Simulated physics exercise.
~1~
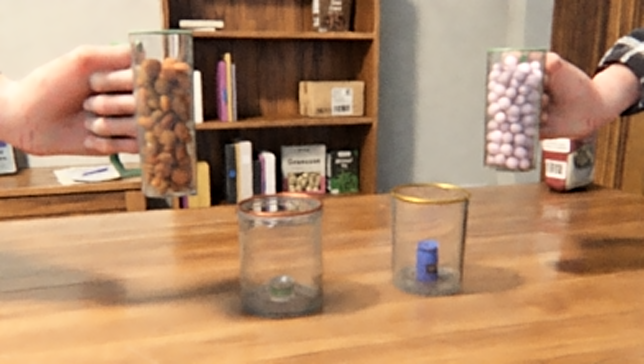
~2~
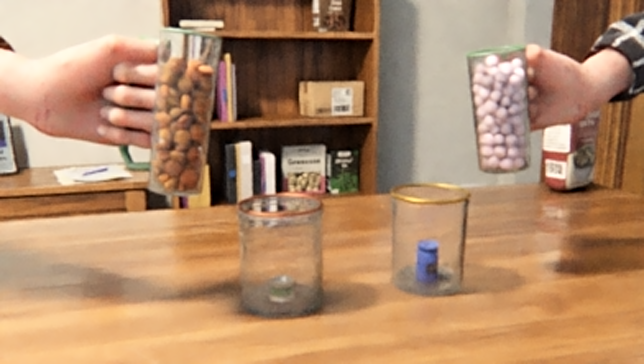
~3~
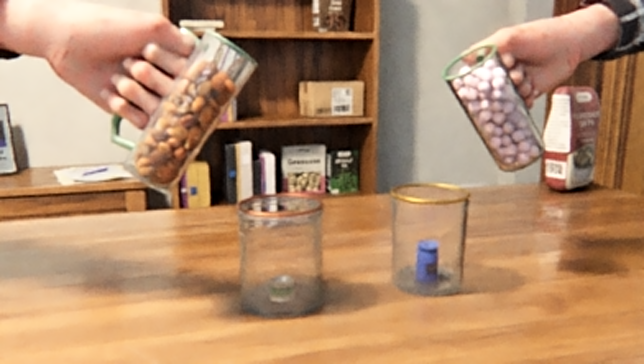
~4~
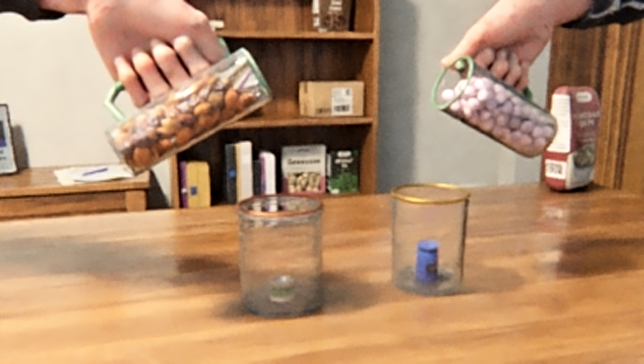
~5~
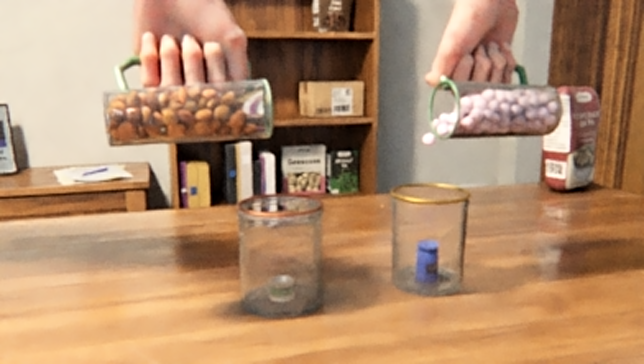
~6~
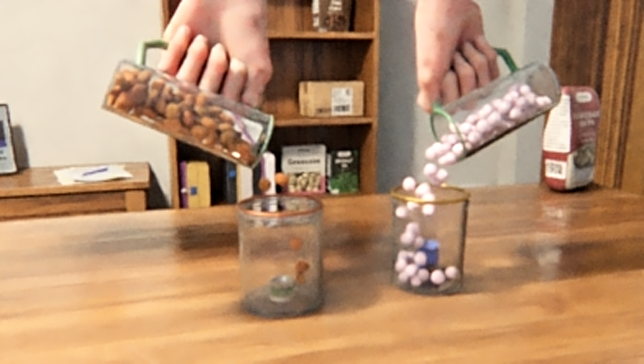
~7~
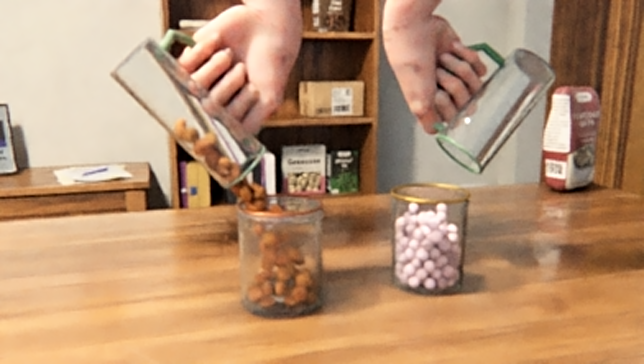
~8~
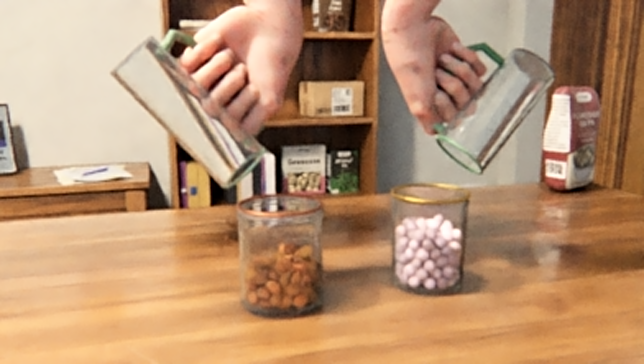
Two hands tipped clear cups over a wooden table, the right one spilling pale pink balls into a glass before the left one poured brown nut-like pieces into a jar, until both cups were empty and the small objects inside were covered.
